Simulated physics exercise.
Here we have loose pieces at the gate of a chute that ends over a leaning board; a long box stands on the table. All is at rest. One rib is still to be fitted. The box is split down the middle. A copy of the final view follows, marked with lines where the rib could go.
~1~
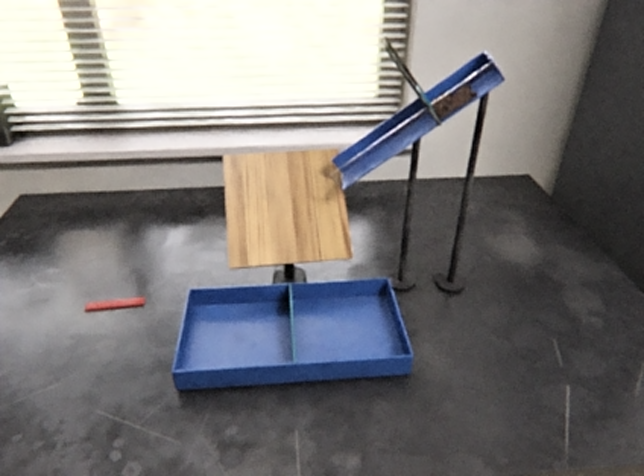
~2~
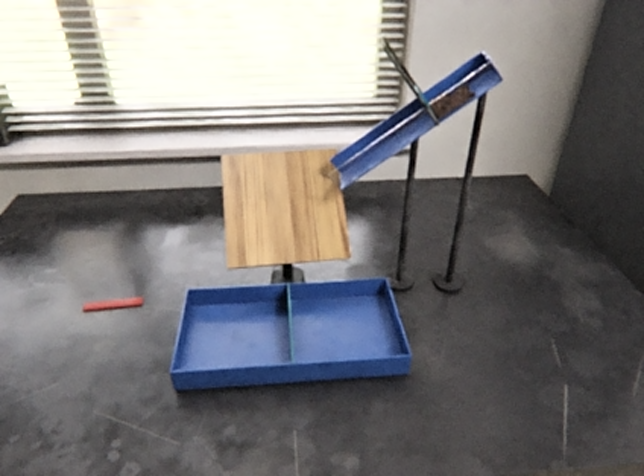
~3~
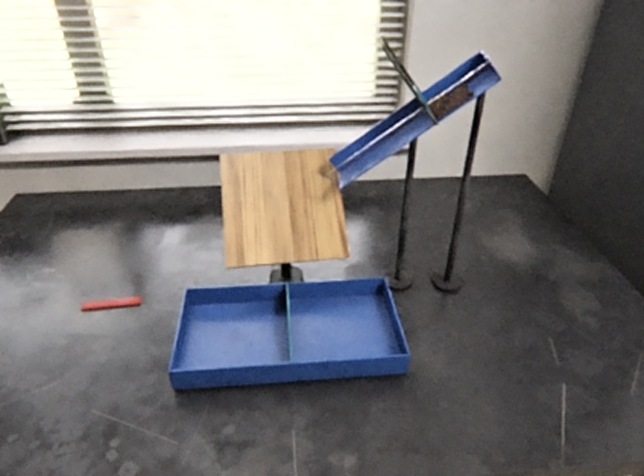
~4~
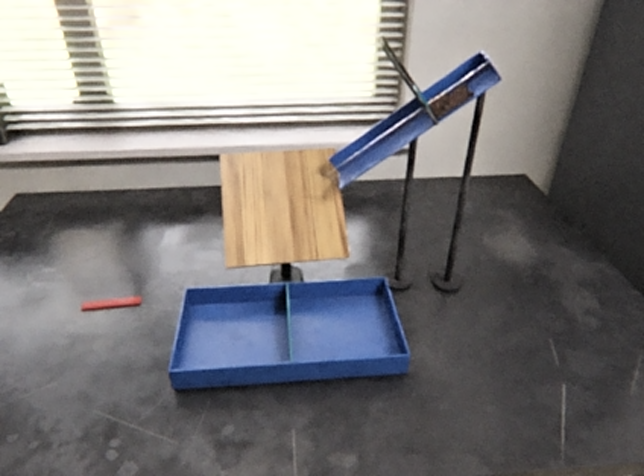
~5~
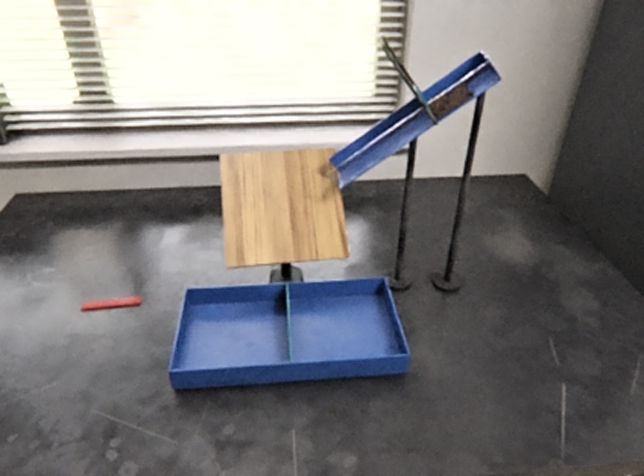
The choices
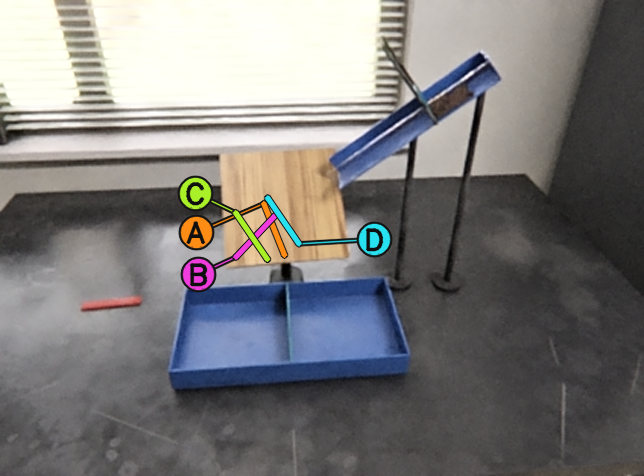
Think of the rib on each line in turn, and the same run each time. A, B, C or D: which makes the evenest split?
C works best here.
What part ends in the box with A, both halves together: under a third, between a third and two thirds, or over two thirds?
Over two thirds.
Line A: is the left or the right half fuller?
The right half.
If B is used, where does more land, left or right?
More lands on the left.
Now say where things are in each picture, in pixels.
The first picture shows load behind the gate near (446, 104), allspice berries; lip of the chute near (343, 182), sloping fairly steeply.
The second picture shows middle of the board near (285, 205), tilted fairly steeply; middle of its low edge near (290, 263); of its high edge near (279, 152).
The third picture shows front corners of the box near (169, 371) and (409, 355); front end of its middle wall near (292, 363); gate still shut near (418, 94).
The fourth picture shows middle of the load near (443, 104); lip near (340, 181).
The fifth picture shows middle of the load near (443, 104); lip near (340, 181).
On the marked copy, line A from (263, 203) to (284, 255); line B from (275, 215) to (235, 257); line C from (235, 212) to (267, 259); line D from (267, 197) to (299, 243).
Choosing A, of what is caught, a small share in the left half, the bulk in the right.
Choosing B, of what is caught, the bulk in the left half, close to a quarter in the right.
Choosing C, of what is caught, close to half in the left half, close to half in the right.
Choosing D, of what is caught, a small share in the left half, the bulk in the right.
